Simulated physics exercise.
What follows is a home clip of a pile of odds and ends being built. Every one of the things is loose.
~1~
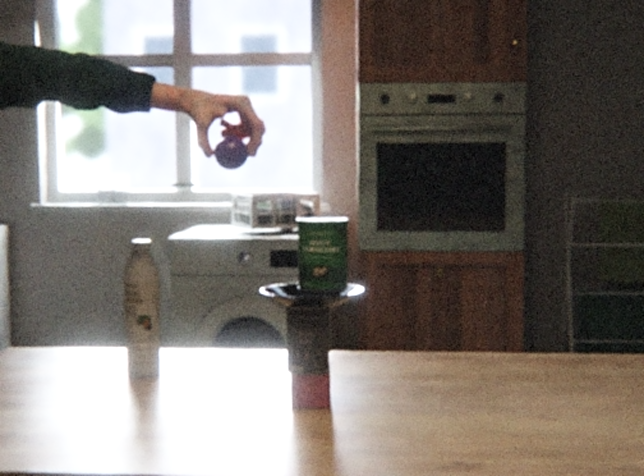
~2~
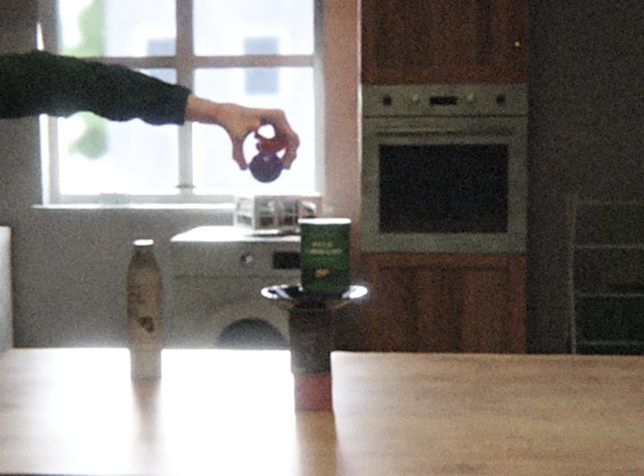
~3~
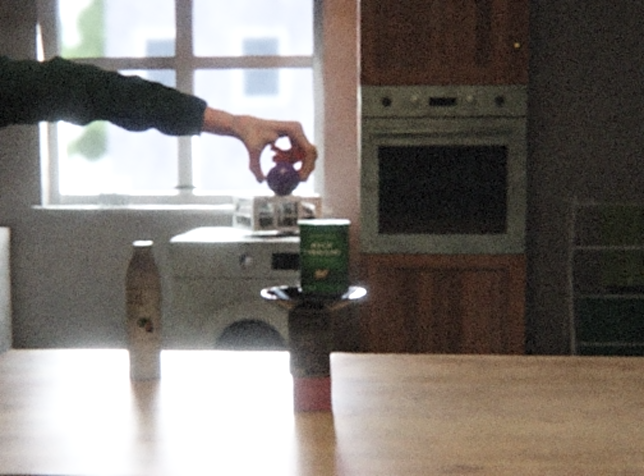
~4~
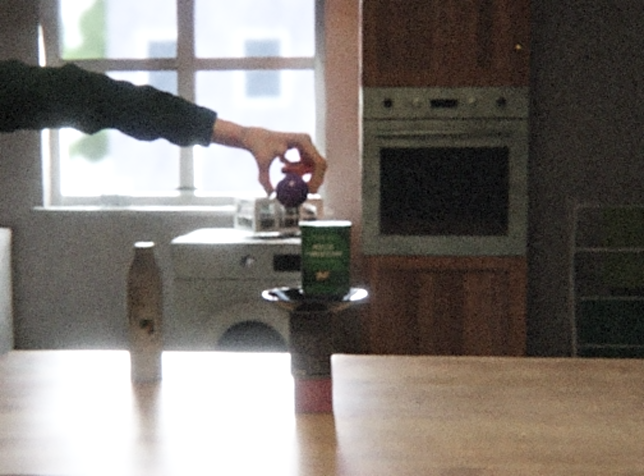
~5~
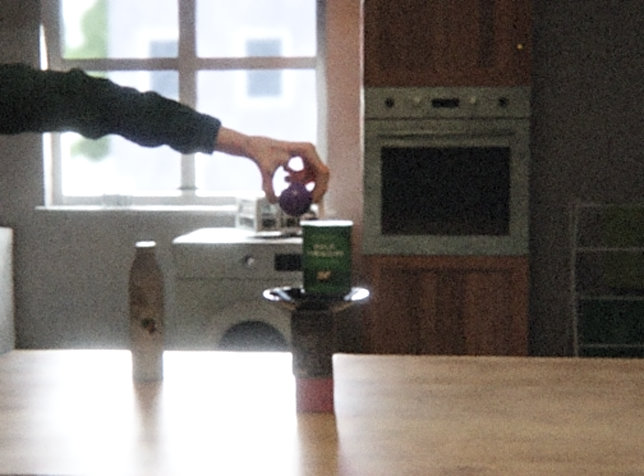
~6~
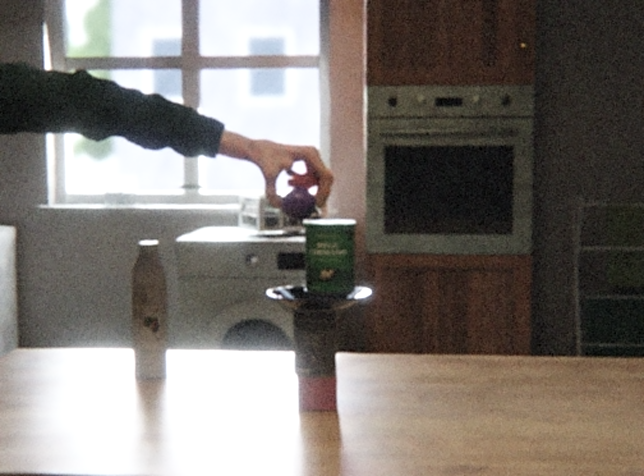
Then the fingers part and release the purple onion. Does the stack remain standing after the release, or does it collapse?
The stack collapses.
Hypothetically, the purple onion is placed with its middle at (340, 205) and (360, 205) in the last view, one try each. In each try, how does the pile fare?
In the first case the pile remains standing, while in the second it collapses.
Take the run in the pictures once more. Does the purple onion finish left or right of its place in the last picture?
It goes leftward.
Then, 0.30 s later than the last frame, purple onion now fallen.
Then, 0.70 s later than the last frame, things are still on the move.
Then, 1.00 s later than the last frame, nothing new.
When it is over, fallen, purple onion; the other 5 as before. End places, in pixels of the last picture, purple onion near (216, 386). The pile gives way.
